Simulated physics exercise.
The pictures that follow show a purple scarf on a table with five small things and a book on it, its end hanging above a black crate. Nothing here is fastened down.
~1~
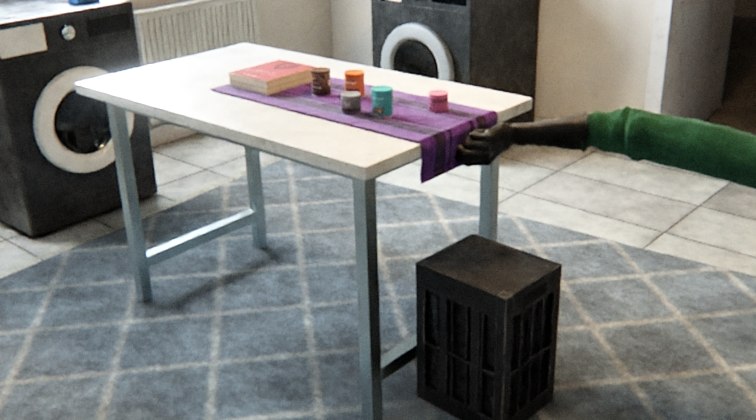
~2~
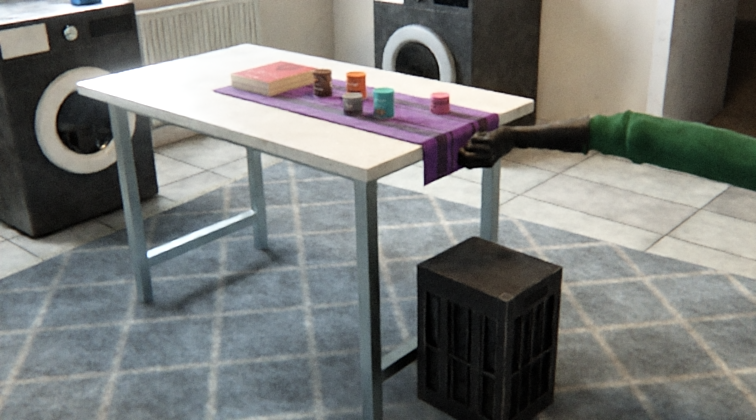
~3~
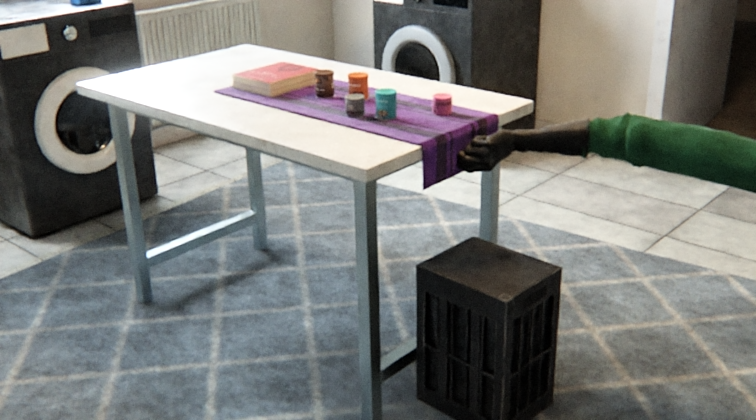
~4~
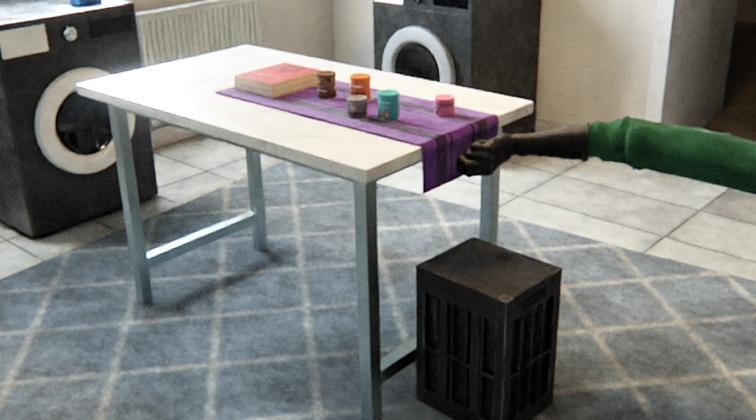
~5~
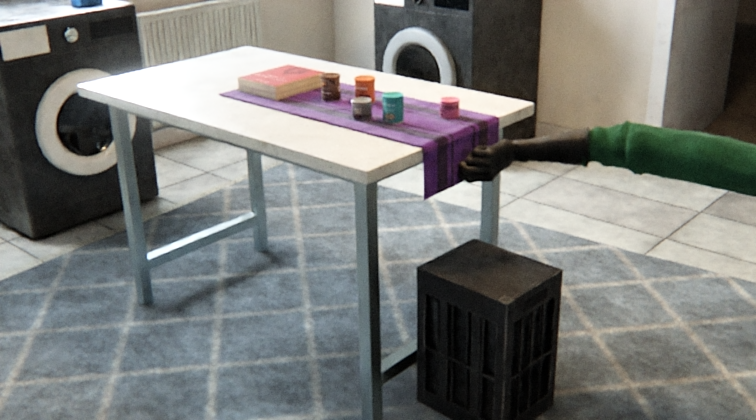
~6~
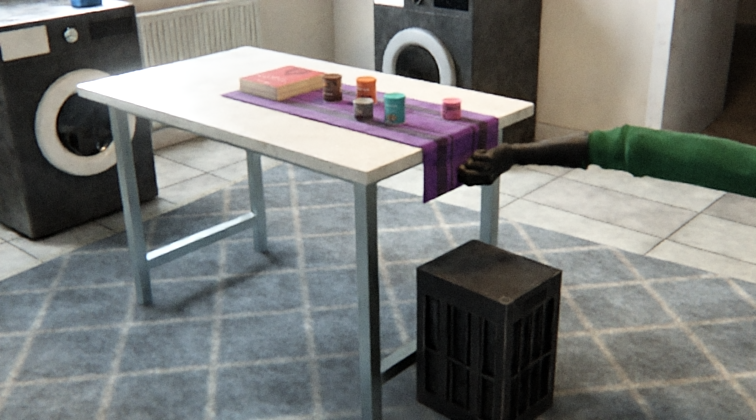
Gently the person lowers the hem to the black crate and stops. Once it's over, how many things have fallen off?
By then two have.
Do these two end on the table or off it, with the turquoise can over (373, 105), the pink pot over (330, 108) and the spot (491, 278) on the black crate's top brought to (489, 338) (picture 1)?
So the turquoise can leaves, and the pink pot leaves.
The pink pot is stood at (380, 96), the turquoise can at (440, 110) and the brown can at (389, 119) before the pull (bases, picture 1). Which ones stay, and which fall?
The pink pot survives; the turquoise can is carried off; the brown can drops off.
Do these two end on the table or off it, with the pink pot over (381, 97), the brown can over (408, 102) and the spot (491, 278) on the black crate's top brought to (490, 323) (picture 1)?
The pink pot is lost; the brown can is lost.
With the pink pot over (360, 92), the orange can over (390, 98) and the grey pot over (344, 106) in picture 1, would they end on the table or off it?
Pink pot kept, orange can kept, grey pot kept.
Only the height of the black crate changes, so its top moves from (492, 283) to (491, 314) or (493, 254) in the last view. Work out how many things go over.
First case 3, second 1.
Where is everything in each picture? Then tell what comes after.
Hem (421, 183); pink pot (438, 92); turquoise can (382, 88); grey pot (351, 94); orange can (354, 72); brown can (320, 69); top of the crate (491, 278), in the first frame.
Hem (423, 186); pink pot (440, 94), in the second frame.
Hem (423, 190); turquoise can (386, 91), in the third frame.
Hem (423, 194); grey pot (357, 97); top of the crate (491, 281), in the fourth frame.
Hem (424, 200); orange can (364, 78), in the fifth frame.
Hem (423, 203); pink pot (452, 100); turquoise can (395, 95); grey pot (363, 101); orange can (366, 79); brown can (332, 76), in the sixth frame.
Soon after, hem near (463, 246); pink pot gone.
After that, hem on the crate; pink pot and turquoise can gone.
In the end, hem on the crate; pink pot and turquoise can gone. It carries off two.
